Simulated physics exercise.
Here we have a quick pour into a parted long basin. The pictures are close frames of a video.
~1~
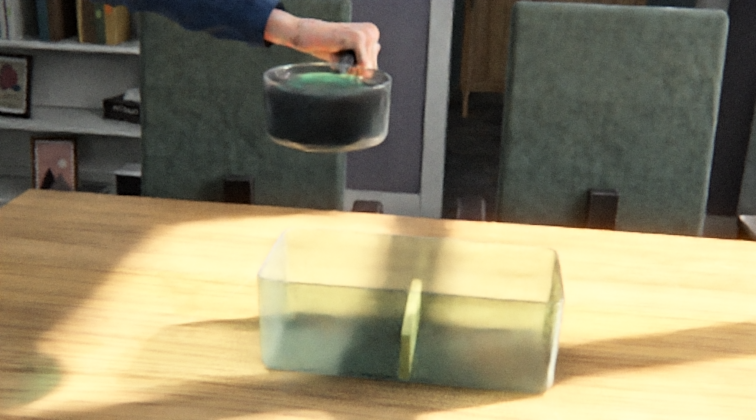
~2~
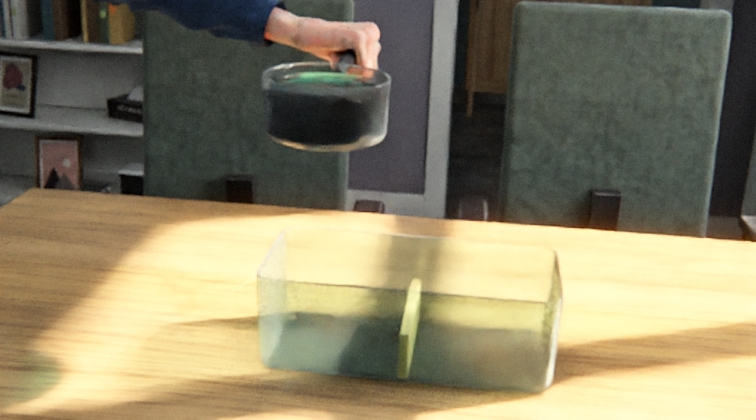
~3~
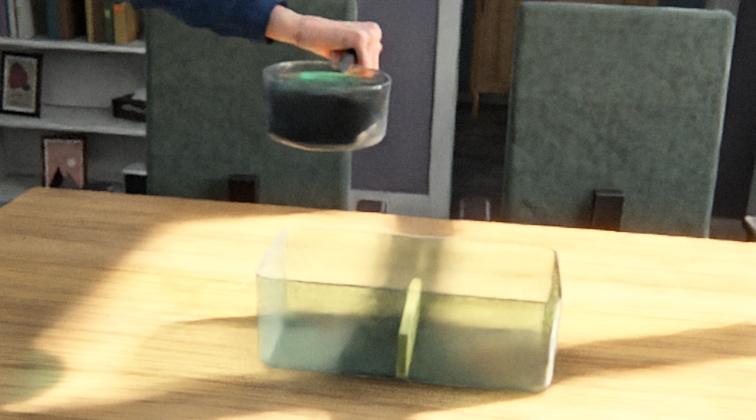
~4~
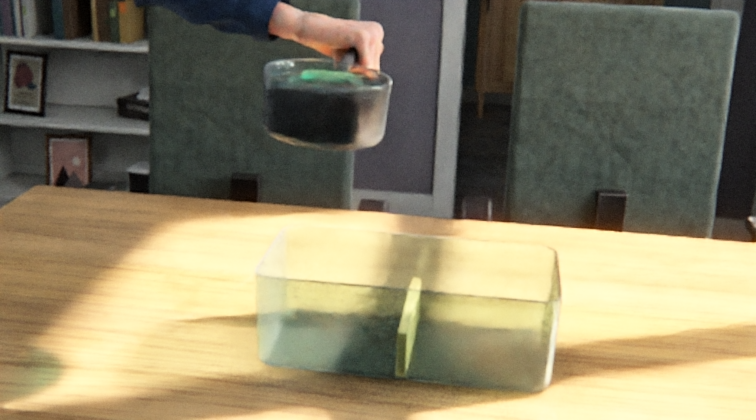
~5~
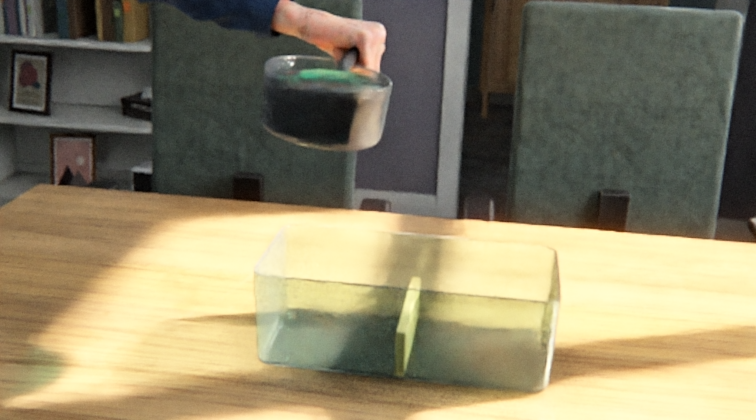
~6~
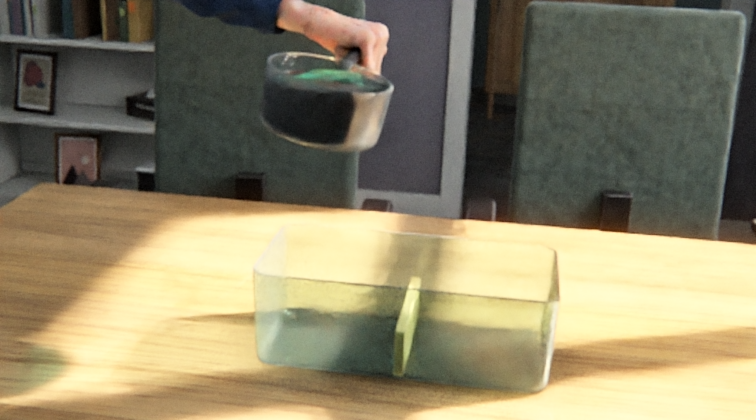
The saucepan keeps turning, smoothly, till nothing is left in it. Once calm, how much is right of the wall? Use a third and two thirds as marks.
It comes to over two thirds.
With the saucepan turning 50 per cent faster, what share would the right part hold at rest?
It comes to 70 per cent or so.
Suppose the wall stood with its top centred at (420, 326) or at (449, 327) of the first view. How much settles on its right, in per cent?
Roughly 65 per cent, and 50 per cent.
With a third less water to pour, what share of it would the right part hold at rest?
Some 65 per cent.
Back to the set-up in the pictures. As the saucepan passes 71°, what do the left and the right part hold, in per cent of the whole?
Left about 0, right about 15.
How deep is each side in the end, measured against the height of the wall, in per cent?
Left about 10, right about 40.
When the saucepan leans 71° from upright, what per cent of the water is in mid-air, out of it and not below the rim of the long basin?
Near 40 %.
A moment on, the saucepan is tipped part way and 44 per cent is still to pour, 1 is left of the wall and 15 right of it.
Next, the saucepan is tipped right over and 4 per cent is still to pour, 10 is left of the wall and 75 right of it.
Then the saucepan is tipped right over and 0 per cent is still to pour, 22 is left of the wall and 76 right of it.
Later the saucepan is tipped right over and 0 per cent is still to pour, 22 is left of the wall and 76 right of it.
Finally, 22 per cent lies left of the wall, 76 right of it and 1 outside.
